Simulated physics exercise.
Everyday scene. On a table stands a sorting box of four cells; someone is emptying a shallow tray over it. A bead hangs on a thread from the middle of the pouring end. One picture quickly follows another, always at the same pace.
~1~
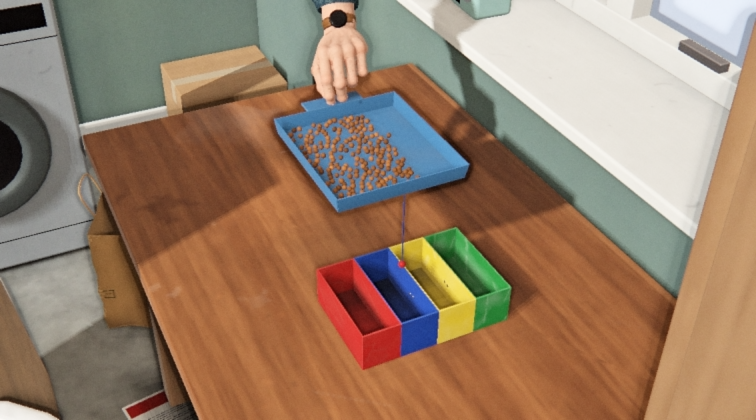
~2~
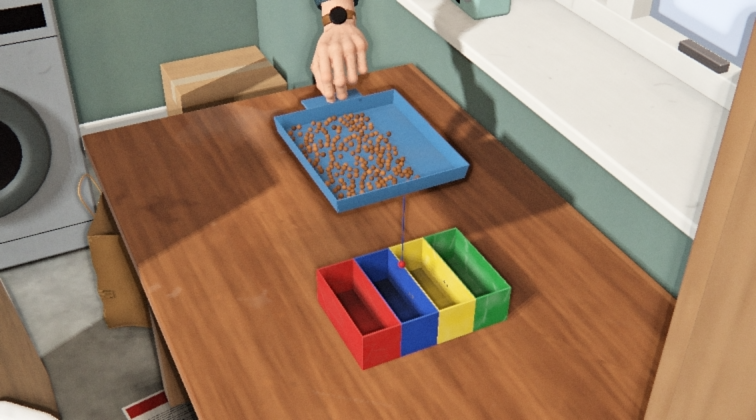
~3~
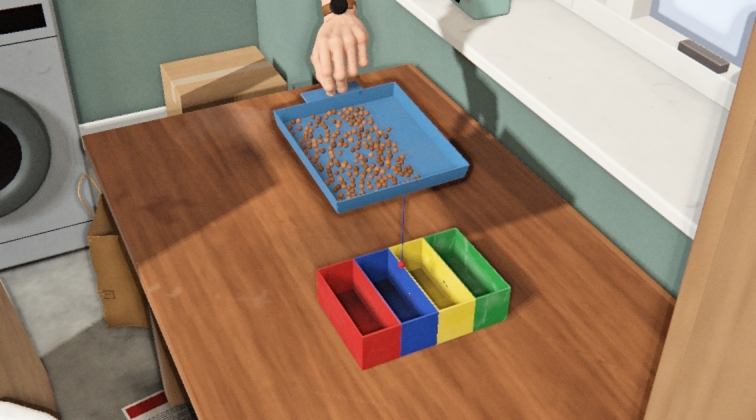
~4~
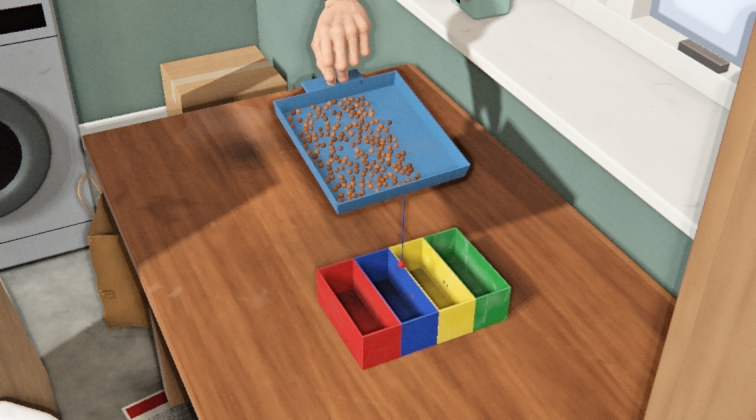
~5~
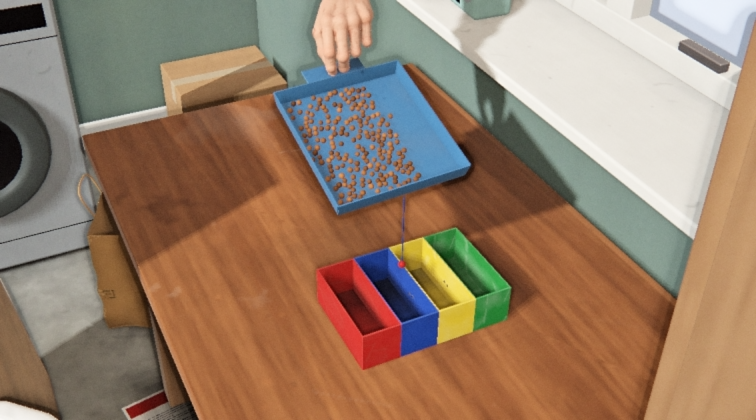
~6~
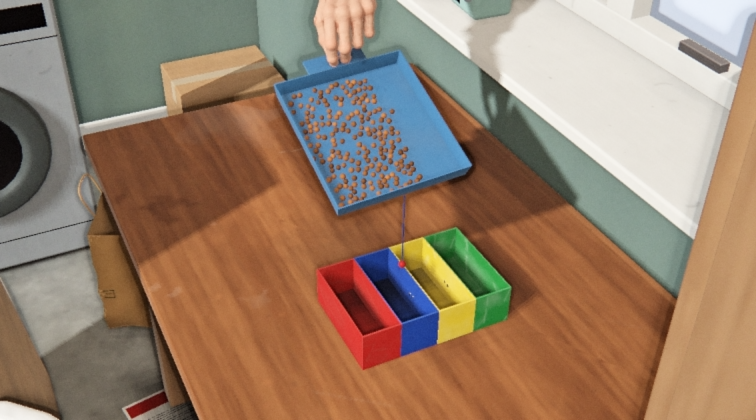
A hand raising the back of a blue tray of small brown balls above red, blue, yellow and green cells.
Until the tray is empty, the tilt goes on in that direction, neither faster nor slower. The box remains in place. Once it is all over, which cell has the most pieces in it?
The red cell.
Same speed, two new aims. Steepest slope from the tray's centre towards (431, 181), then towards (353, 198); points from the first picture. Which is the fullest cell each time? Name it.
The cell in green; the red one.
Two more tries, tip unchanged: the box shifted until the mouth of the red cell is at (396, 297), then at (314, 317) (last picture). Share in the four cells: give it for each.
First try: Around 40 percent; second try: Around 100 percent.
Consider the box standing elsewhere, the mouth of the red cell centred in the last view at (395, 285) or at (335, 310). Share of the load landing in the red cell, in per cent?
It would be roughly 30 per cent, followed by roughly 20 per cent.
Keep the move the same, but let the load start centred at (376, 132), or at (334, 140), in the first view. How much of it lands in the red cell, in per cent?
First try 40 %, second try 50 %.
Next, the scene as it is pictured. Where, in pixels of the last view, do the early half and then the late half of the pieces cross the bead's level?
The leading part at (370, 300), the rest of it at (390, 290).
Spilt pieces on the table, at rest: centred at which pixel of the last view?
Approximately (337, 386).
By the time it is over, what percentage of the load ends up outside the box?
That works out to something like 10 per cent.
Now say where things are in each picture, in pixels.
The first frame shows corners of the pouring end (338, 198) and (465, 164), level; middle of the load (357, 159), cereal balls; bead on its thread (402, 264); red cell (382, 344); blue cell (420, 331); yellow cell (456, 318); green cell (492, 306).
The second frame shows corners of the pouring end (338, 199) and (465, 164), level; middle of the load (357, 158).
The third frame shows corners of the pouring end (338, 200) and (465, 164), tipped barely, lowest at the left corner; middle of the load (357, 155).
The fourth frame shows corners of the pouring end (339, 202) and (466, 164), tipped a little, lowest at the left corner; middle of the load (358, 150).
The fifth frame shows corners of the pouring end (339, 204) and (467, 164), tipped clearly, lowest at the left corner; middle of the load (358, 147).
The sixth frame shows corners of the pouring end (340, 206) and (468, 164), tipped clearly, lowest at the left corner; middle of the load (359, 145), about a tenth on the move; red cell (382, 344); blue cell (420, 331); yellow cell (456, 318); green cell (492, 306).
Just after the last frame, tray tipped steeply; every one on the tray.
A moment on, tray tipped past a quarter turn; the larger part on the tray; about a tenth in the red cell; just a few in the blue cell; about a tenth falling or outside the box.
Further on, tray tipped past a quarter turn; roughly half in the red cell; roughly a quarter in the blue cell; about a tenth in the yellow cell; just a few in the green cell; about a tenth falling or outside the box.
When it is over, tray tipped past a quarter turn; roughly half in the red cell; roughly a quarter in the blue cell; about a tenth in the yellow cell; just a few in the green cell; about a tenth outside the box.
